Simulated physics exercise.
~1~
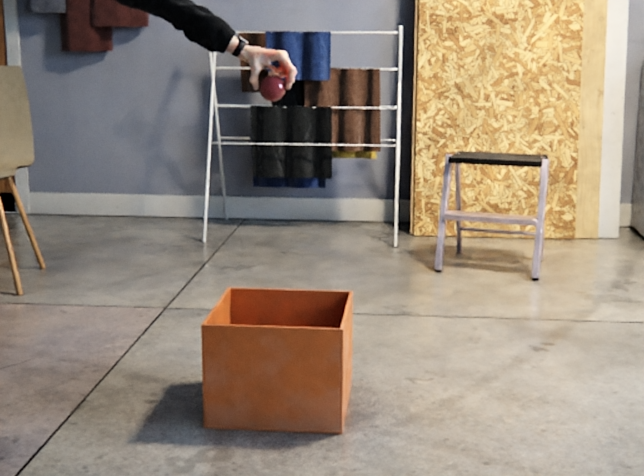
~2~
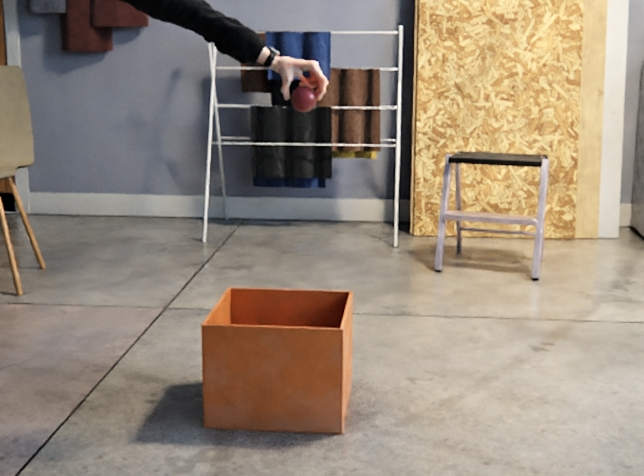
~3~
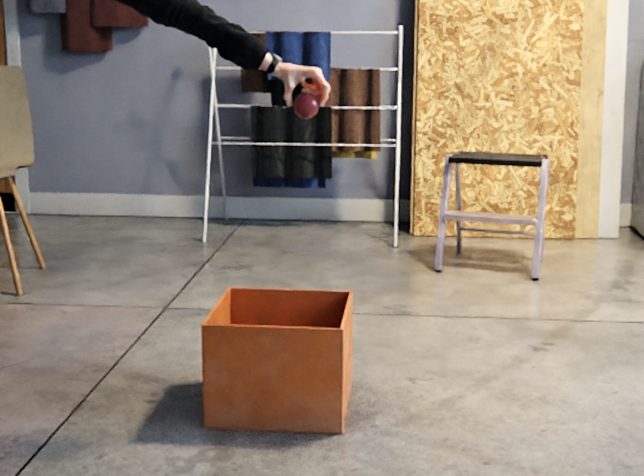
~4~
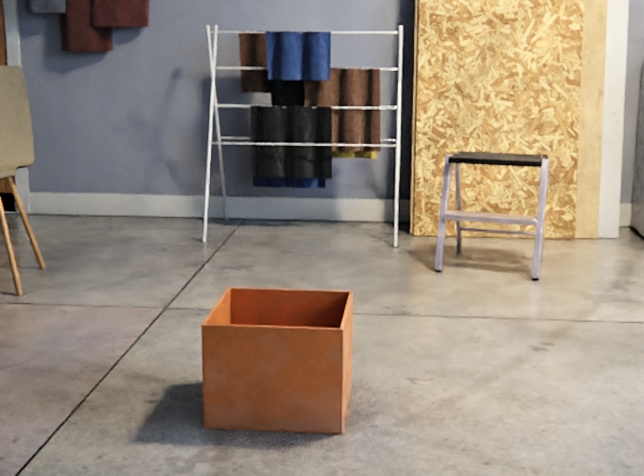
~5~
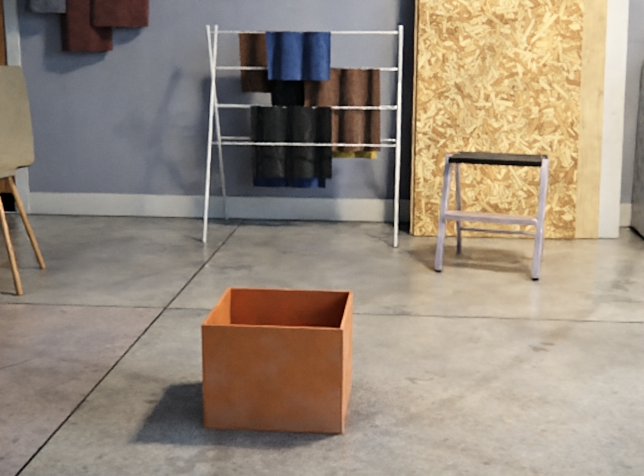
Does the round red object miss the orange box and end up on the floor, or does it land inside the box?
It lands inside the orange box. Once the hand is gone, the object is nowhere to be seen on the floor around the box.
